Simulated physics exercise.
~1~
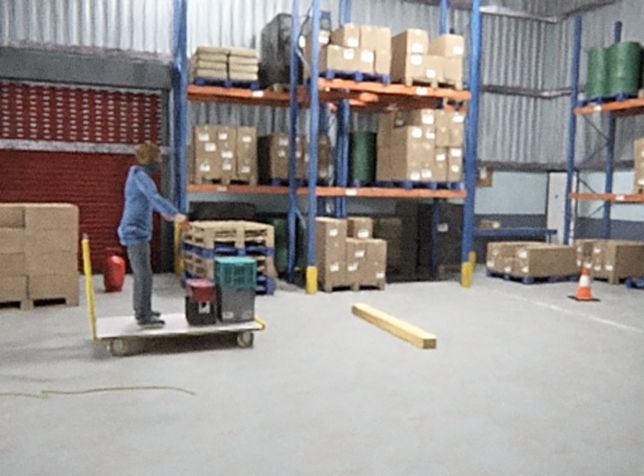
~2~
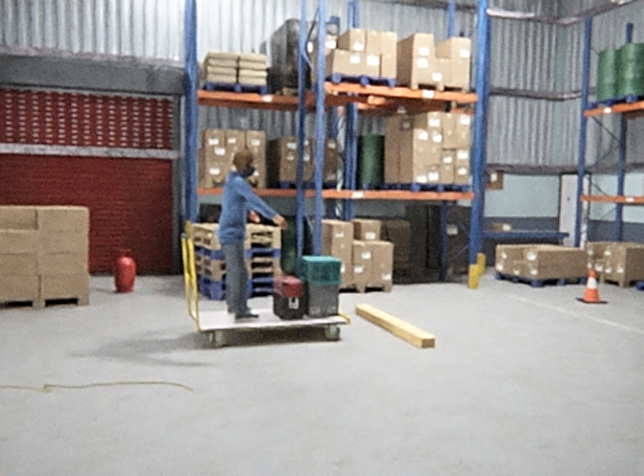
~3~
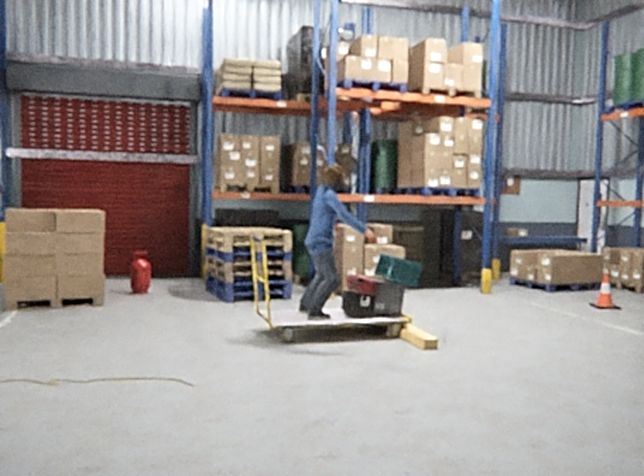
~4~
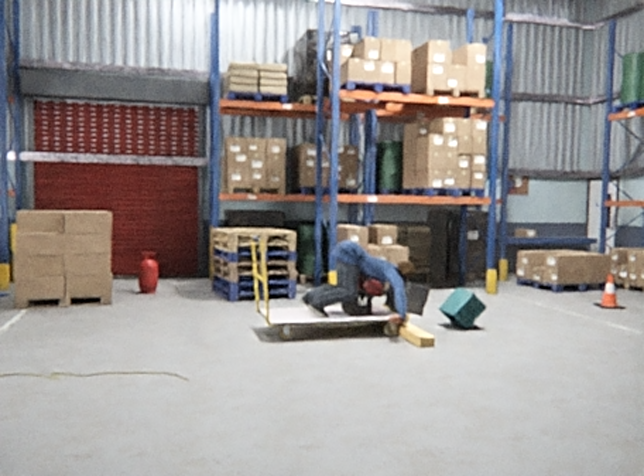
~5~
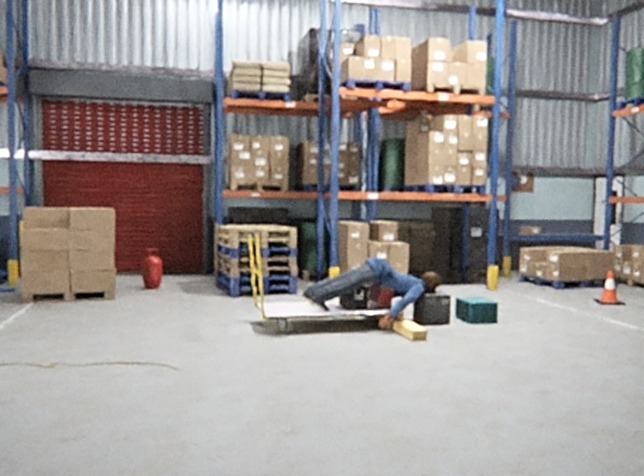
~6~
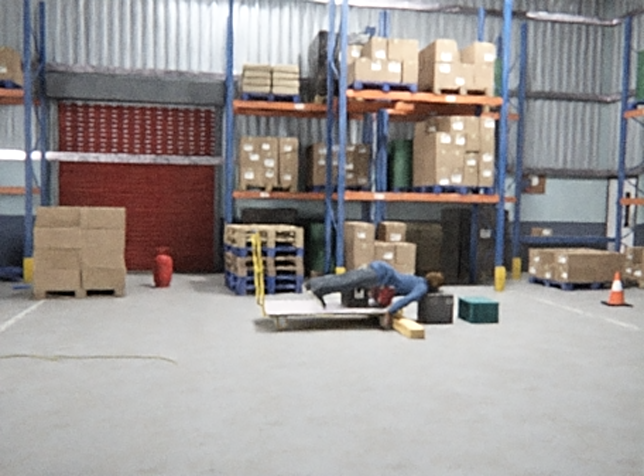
In a warehouse, a person in blue riding a flat trolley rolled right into a beam and stopped dead, pitching forward as the teal crate and a dark box tumbled off the front, and ended slumped face down over the front edge.
